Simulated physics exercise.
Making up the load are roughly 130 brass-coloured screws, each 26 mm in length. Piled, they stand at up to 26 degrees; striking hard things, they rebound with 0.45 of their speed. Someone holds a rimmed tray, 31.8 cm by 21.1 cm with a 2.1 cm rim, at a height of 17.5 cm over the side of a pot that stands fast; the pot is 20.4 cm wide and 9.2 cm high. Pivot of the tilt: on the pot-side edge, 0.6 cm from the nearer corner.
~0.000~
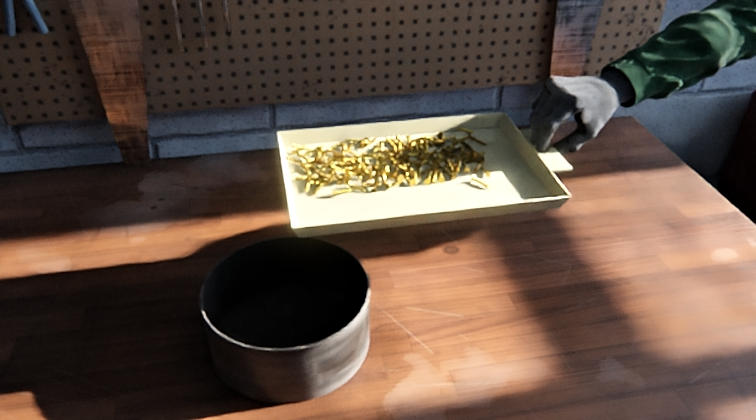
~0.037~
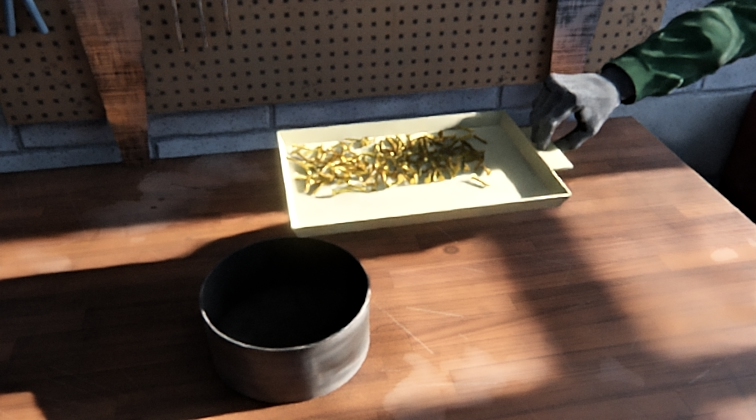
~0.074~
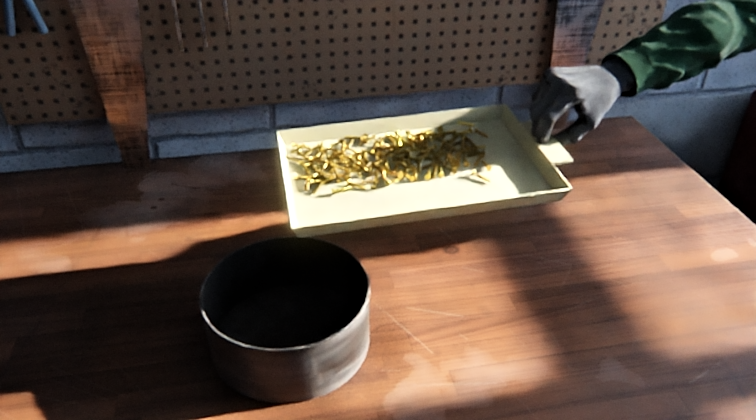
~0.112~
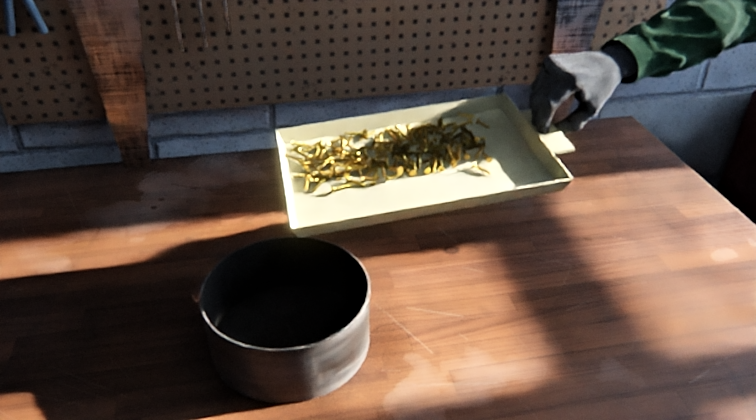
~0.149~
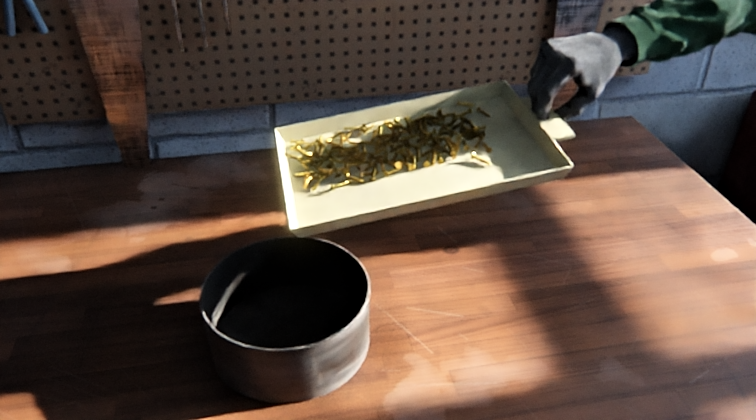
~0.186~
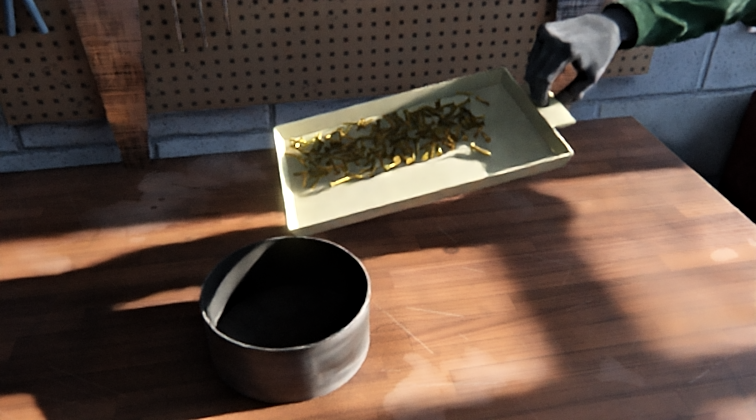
On a wooden workbench, a gloved hand raises the right end of a tray of brass-coloured screws.
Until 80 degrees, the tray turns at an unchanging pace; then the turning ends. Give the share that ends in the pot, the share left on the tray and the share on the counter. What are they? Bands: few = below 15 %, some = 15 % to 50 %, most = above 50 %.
Pot: Most, left on the tray: Few, counter: Some.
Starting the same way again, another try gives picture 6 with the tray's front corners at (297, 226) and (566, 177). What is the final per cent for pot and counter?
The pot gets 75 and the counter 25.
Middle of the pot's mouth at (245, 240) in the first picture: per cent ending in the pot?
Estimate: ~ 65 %.
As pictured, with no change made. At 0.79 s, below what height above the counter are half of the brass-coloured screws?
The halfway mark is near 20 cm.
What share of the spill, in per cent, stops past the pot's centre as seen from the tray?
Estimate: Roughly 90 per cent of the pieces.
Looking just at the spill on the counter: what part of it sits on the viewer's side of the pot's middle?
Roughly 0 per cent.
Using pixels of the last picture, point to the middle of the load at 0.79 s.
At about (262, 188).
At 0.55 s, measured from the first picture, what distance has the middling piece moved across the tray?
Displacement on the tray: About 6 cm.
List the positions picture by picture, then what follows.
The first picture shows tray tilt 0 degrees, front corners at (298, 222) and (562, 193); middle of the pieces at (387, 158); pot at (286, 287).
The second picture shows tray tilt 1 degrees, front corners at (298, 223) and (562, 192); middle of the pieces at (387, 157).
The third picture shows tray tilt 2 degrees, front corners at (297, 223) and (563, 186); middle of the pieces at (387, 155).
The fourth picture shows tray tilt 5 degrees, front corners at (297, 223) and (564, 176), lowest corner left front; middle of the pieces at (386, 150).
The fifth picture shows tray tilt 8 degrees, front corners at (296, 223) and (564, 163), lowest corner left front; middle of the pieces at (385, 144).
The sixth picture shows tray tilt 12 degrees, front corners at (295, 224) and (564, 151), lowest corner left front; middle of the pieces at (384, 138); pot at (286, 287). Its pace works out near 90 degrees a second.
After 0.55 s, tilt 45 degrees; the tray holds 100 %, the pot 0 %.
After 0.79 s, tilt 67 degrees; the tray holds 65 %, the pot 5 %.
After 1.14 s, tilt 80 degrees; the tray holds 10 %, the pot 65 %.
At rest (2.3 s), pot 70 %, tray 0 %, counter 30 %.
